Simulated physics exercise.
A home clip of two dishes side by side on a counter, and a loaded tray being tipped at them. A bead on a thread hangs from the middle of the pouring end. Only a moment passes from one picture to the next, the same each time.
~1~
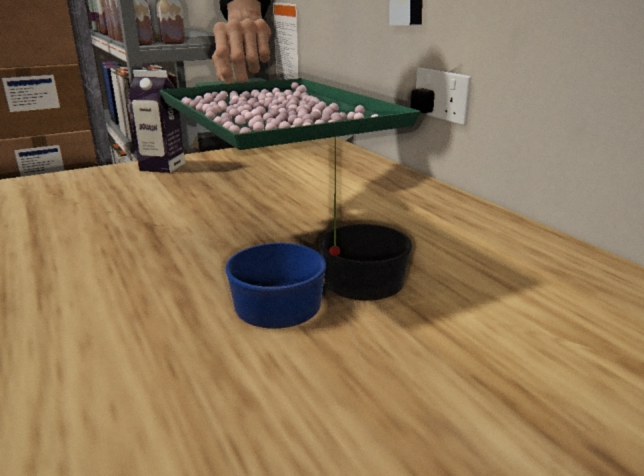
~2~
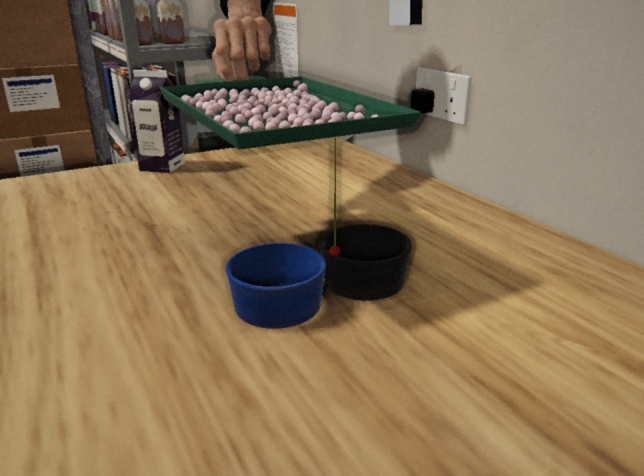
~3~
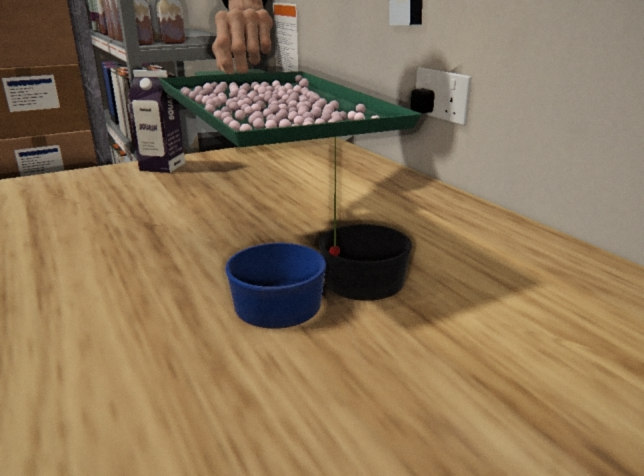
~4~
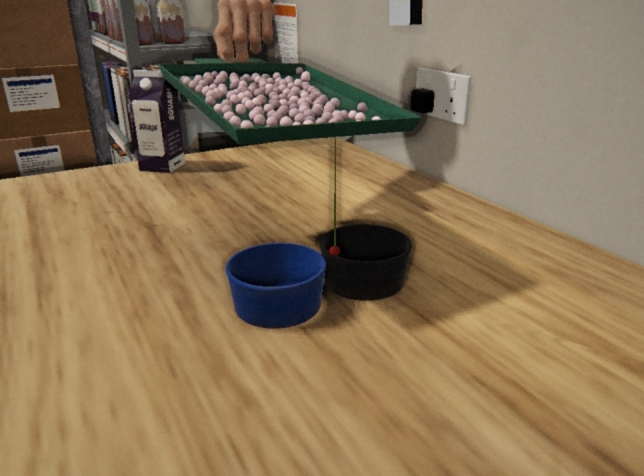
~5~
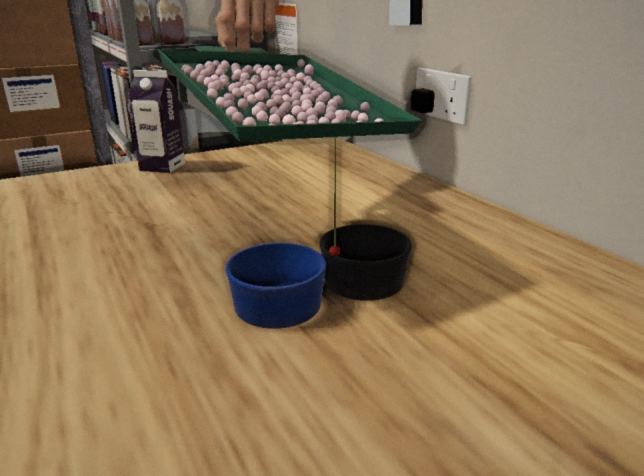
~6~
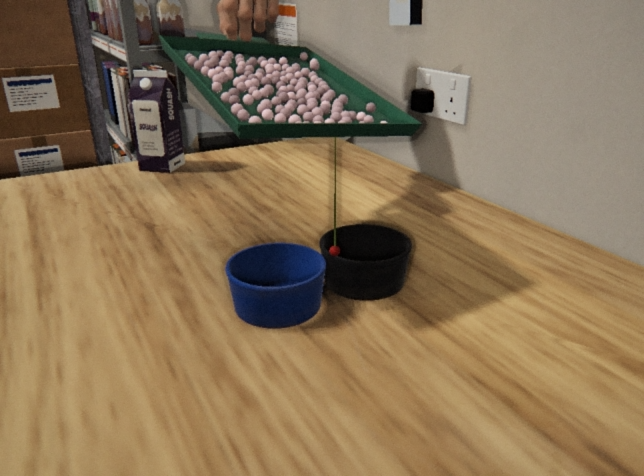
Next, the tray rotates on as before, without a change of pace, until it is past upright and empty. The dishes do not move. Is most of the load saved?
The two hold only the smaller part of the load.
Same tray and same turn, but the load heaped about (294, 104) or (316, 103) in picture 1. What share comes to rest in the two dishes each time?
About 10 and 10 per cent.
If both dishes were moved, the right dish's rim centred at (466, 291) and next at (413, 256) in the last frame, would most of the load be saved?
One: Under half. Two: Above a half.
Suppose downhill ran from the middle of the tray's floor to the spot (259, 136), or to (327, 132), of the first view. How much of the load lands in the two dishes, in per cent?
The first gives 10 %, the second 0 %.
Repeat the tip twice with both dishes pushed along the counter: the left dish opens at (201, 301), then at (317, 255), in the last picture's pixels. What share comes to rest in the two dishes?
Roughly 0 per cent, and 30 per cent.
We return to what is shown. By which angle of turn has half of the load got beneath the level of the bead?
Roughly 70°.
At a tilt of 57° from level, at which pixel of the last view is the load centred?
Roughly at (387, 131).
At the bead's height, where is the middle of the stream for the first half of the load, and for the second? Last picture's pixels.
Around (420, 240) and then (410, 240).
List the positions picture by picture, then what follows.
Corners of the pouring end (239, 133) and (414, 111), level; middle of the load (273, 108), sugar pearls; left dish (298, 302); right dish (390, 276); bead on its thread (335, 251), in the first picture.
Corners of the pouring end (239, 132) and (414, 111), level; middle of the load (273, 106), in the second picture.
Corners of the pouring end (239, 130) and (415, 113), tipped barely, lowest at the right corner; middle of the load (273, 102), in the third picture.
Corners of the pouring end (240, 127) and (415, 116), tipped a little, lowest at the right corner; middle of the load (274, 96), in the fourth picture.
Corners of the pouring end (241, 124) and (415, 119), tipped a little, lowest at the right corner; middle of the load (276, 91), in the fifth picture.
Corners of the pouring end (242, 122) and (416, 122), tipped a little, lowest at the right corner; middle of the load (281, 86), almost all on the move; left dish (298, 302); right dish (390, 276), in the sixth picture.
Just after the last frame, tray tipped steeply; roughly two thirds on the tray; about a tenth outside both; roughly a quarter in the air.
A moment on, tray tipped right over; about a tenth in the right dish; the larger part outside both; about a tenth in the air.
Further on, tray tipped past a quarter turn; about a tenth in the right dish; almost all outside both.
When it is over, tray tipped past a quarter turn; not one in the left dish; about a tenth in the right dish; almost all outside both.
